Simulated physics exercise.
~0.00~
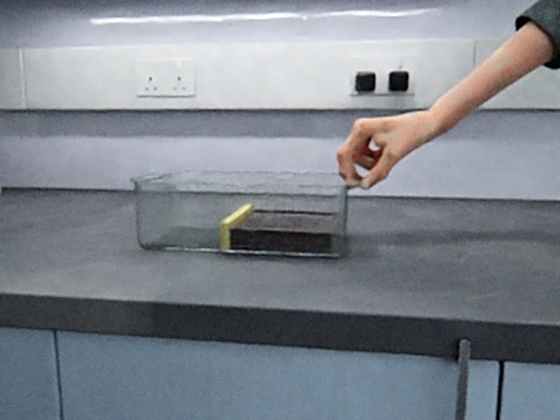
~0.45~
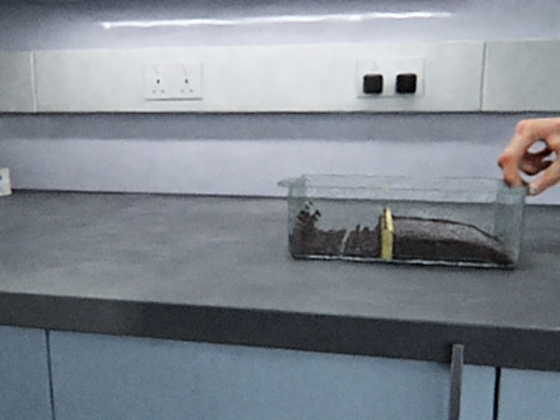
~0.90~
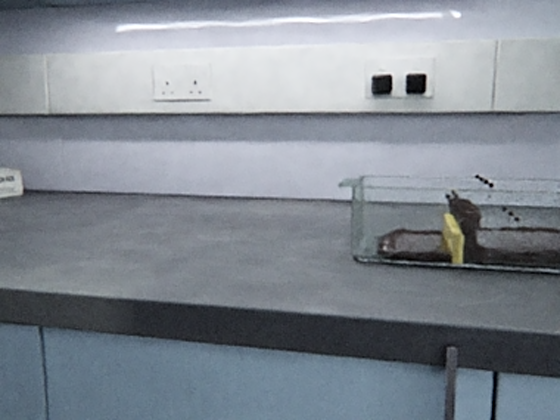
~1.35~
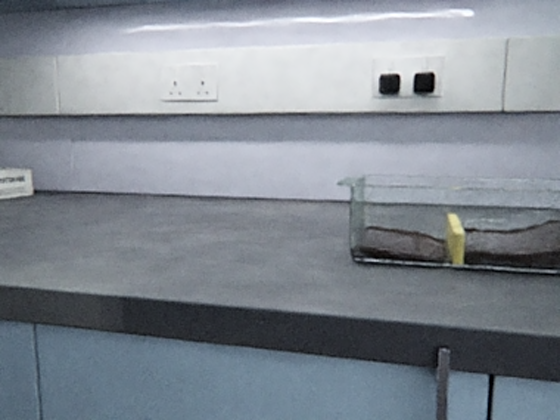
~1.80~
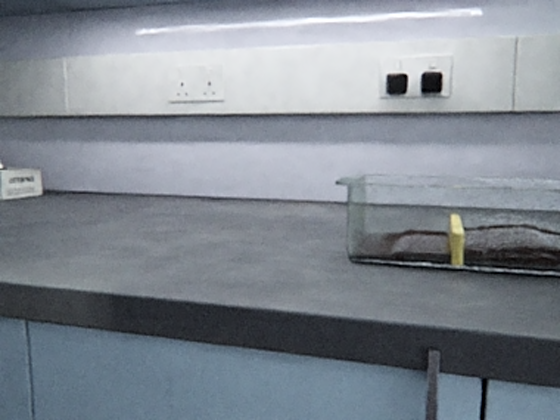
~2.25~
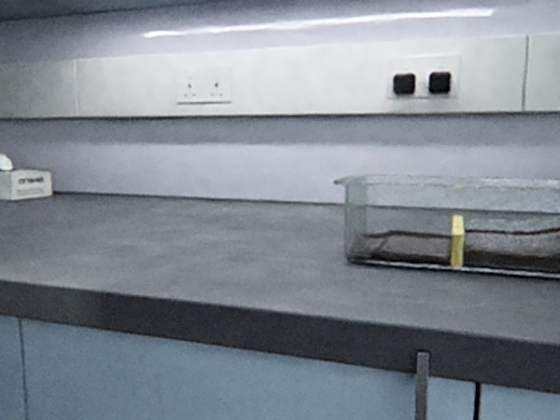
A hand pulled a glass tub to the right across a grey worktop, and the dark liquid in its right half surged and splashed over the yellow divider, leaving some on the left side as it settled, with most still on the right.
